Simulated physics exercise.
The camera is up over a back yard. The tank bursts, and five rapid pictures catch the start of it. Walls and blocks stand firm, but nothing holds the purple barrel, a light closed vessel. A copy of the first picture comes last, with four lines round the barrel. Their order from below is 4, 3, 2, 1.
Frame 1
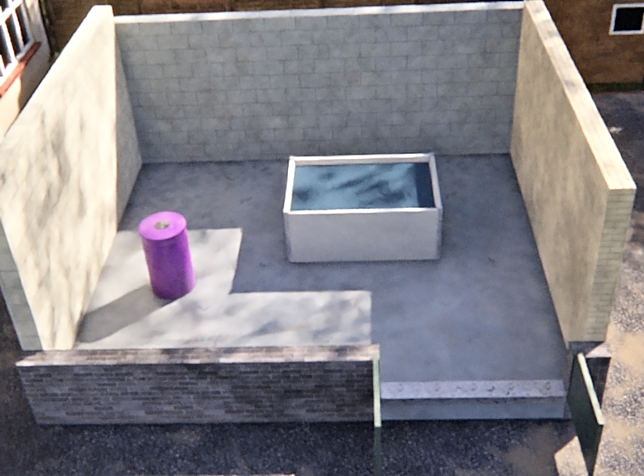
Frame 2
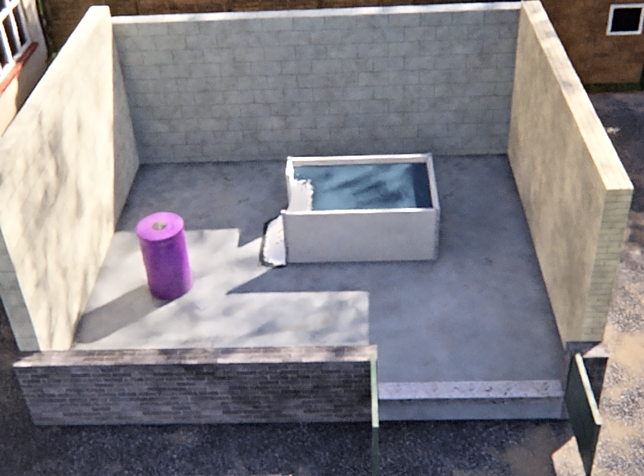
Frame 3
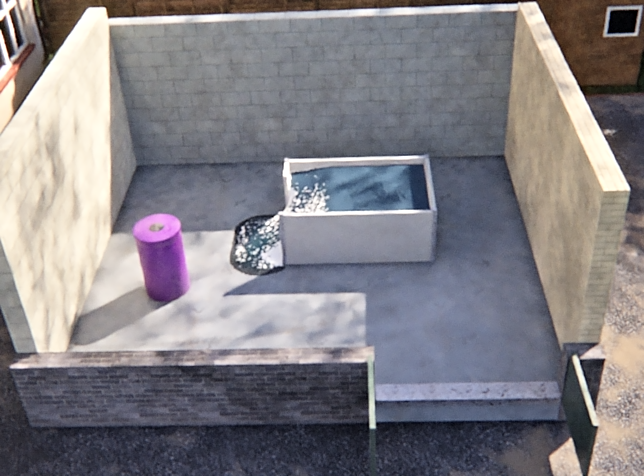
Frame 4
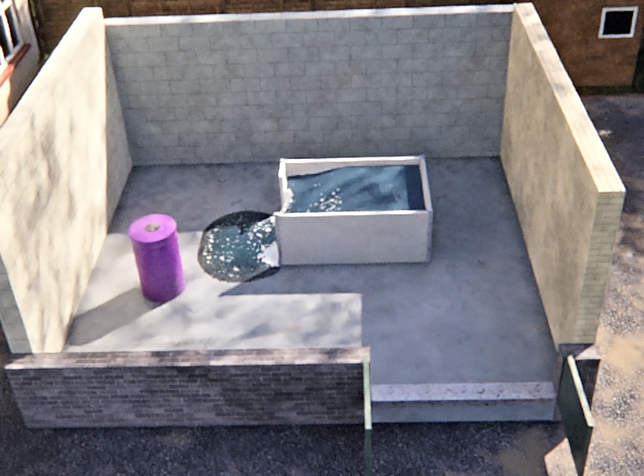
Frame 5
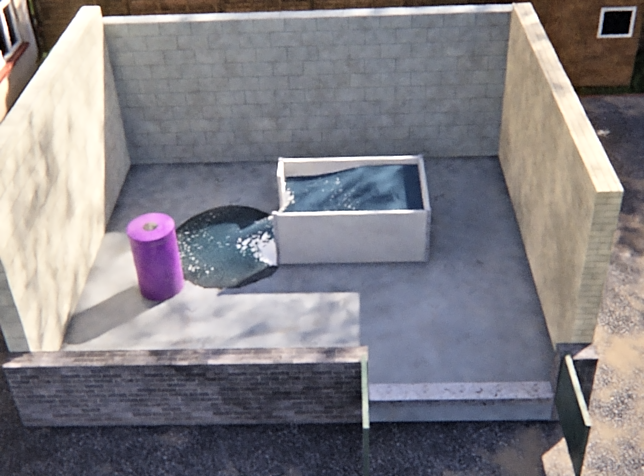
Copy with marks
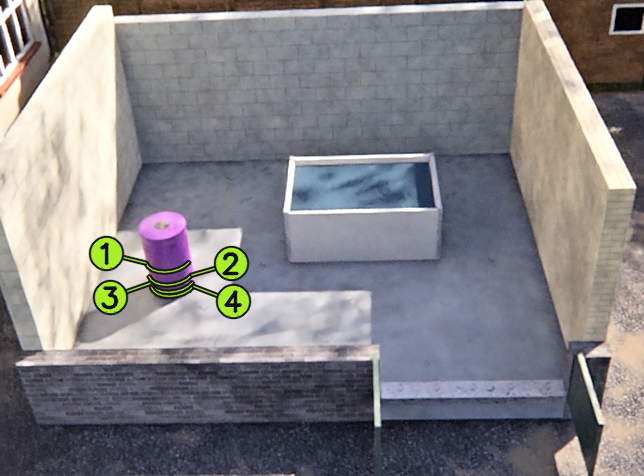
The footage shows a walled yard with a purple barrel and a full white-sided tank; water pours from the tank's left side onto the paved ground, and the puddle spreads leftward across the space between tank and barrel.
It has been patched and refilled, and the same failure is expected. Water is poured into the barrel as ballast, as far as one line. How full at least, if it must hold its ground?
1.
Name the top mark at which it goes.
2.
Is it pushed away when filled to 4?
Yes, it does.
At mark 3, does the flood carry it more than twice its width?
Yes, it does.
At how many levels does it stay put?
One.
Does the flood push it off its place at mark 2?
Yes.
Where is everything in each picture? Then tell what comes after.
In the first frame, lid of the purple barrel at (162, 225); tank full, its middle at (362, 188); open gate at (473, 346).
In the second frame, 1 % of the ground under water, its edge towards the barrel at (268, 254).
In the third frame, 3 % of the ground under water, its edge towards the barrel at (241, 260).
In the fourth frame, 6 % of the ground under water, its edge towards the barrel at (216, 271).
In the fifth frame, lid of the purple barrel at (150, 226); 9 % of the ground under water, its edge towards the barrel at (193, 277).
In lime, 1 at (164, 272); 2 at (167, 285); 3 at (168, 292); 4 at (169, 296); from the bottom up 4, 3, 2, 1.
For mark 1, it does not move.
For mark 2, it is pushed about its own width away.
For mark 3, it is pushed about 4 times its own width away.
For mark 4, it is pushed about 4 times its own width away.
